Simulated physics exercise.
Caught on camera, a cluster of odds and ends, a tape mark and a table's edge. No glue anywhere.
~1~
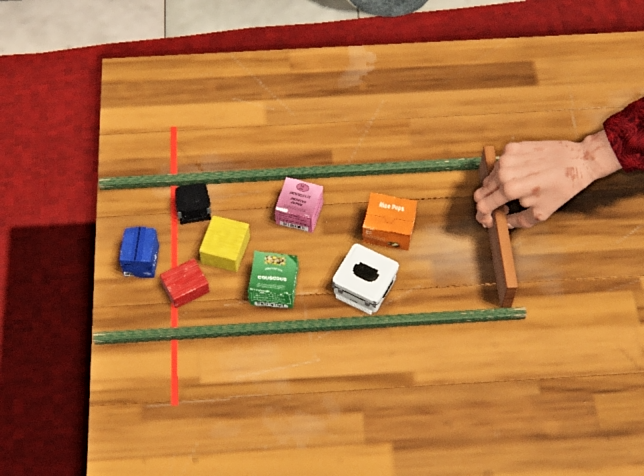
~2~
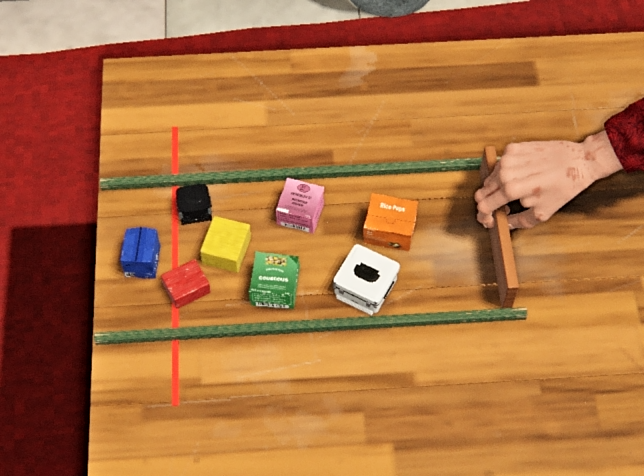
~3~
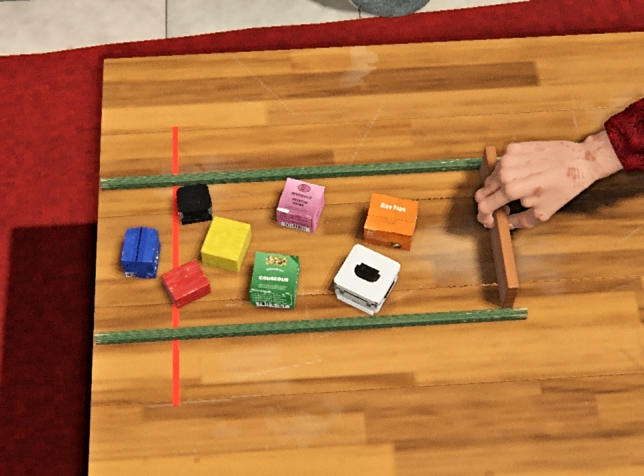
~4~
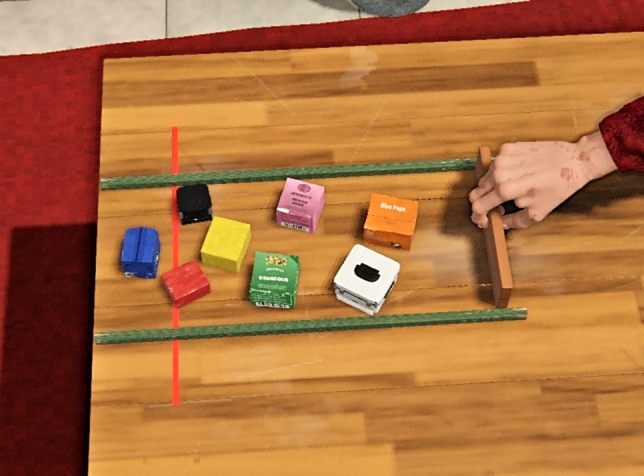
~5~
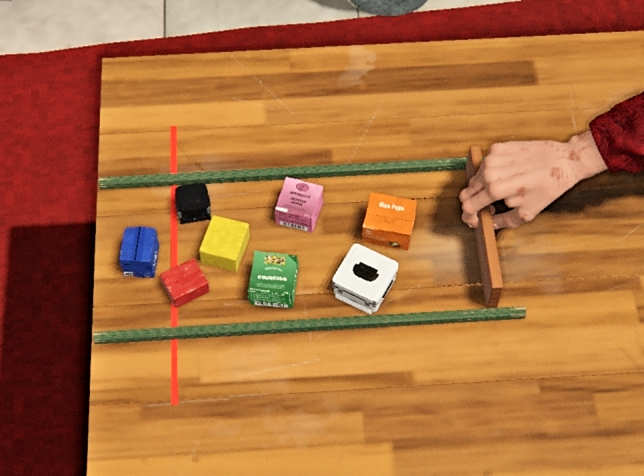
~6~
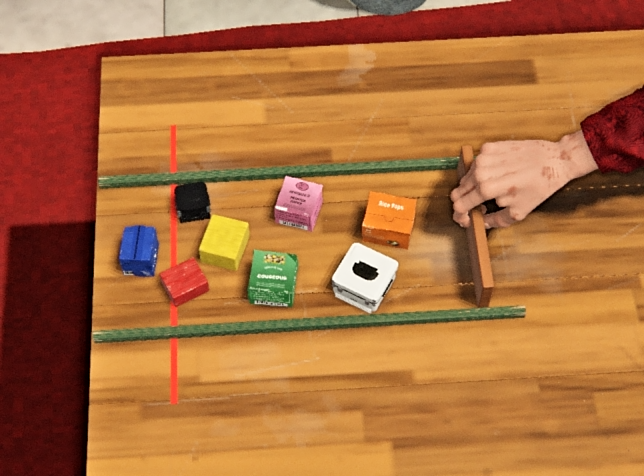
On a wooden table, a hand held a small wooden board upright between two green strips and slid it slightly left, while the colorful boxes and blocks near the red line stayed still.
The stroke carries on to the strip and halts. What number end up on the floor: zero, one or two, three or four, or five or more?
The number that fall off is one or two.
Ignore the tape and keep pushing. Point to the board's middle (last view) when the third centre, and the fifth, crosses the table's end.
About (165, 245), then (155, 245).
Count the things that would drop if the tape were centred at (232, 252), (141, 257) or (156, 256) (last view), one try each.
Try by try, 0, 5 and 4.
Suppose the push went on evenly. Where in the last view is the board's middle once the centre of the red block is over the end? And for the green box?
For the red block at (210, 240), for the green box at (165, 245).
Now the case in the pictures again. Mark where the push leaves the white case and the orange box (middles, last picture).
The white case at (148, 303), the orange box at (148, 239).
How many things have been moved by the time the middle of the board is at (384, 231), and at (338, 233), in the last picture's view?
The counts are 2 and 4.
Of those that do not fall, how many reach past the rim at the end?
2 of them.
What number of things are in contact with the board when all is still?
The number is 3.
Soon after, none off yet; blue box at rest near (139, 251); red block at rest near (184, 282); black case at rest near (193, 203).
After that, none off yet; blue box at rest near (135, 246); red block displaced about its own width near (152, 281); black case at rest near (193, 203).
In the end, the number that fall off is one or two; gone, red block and blue box.
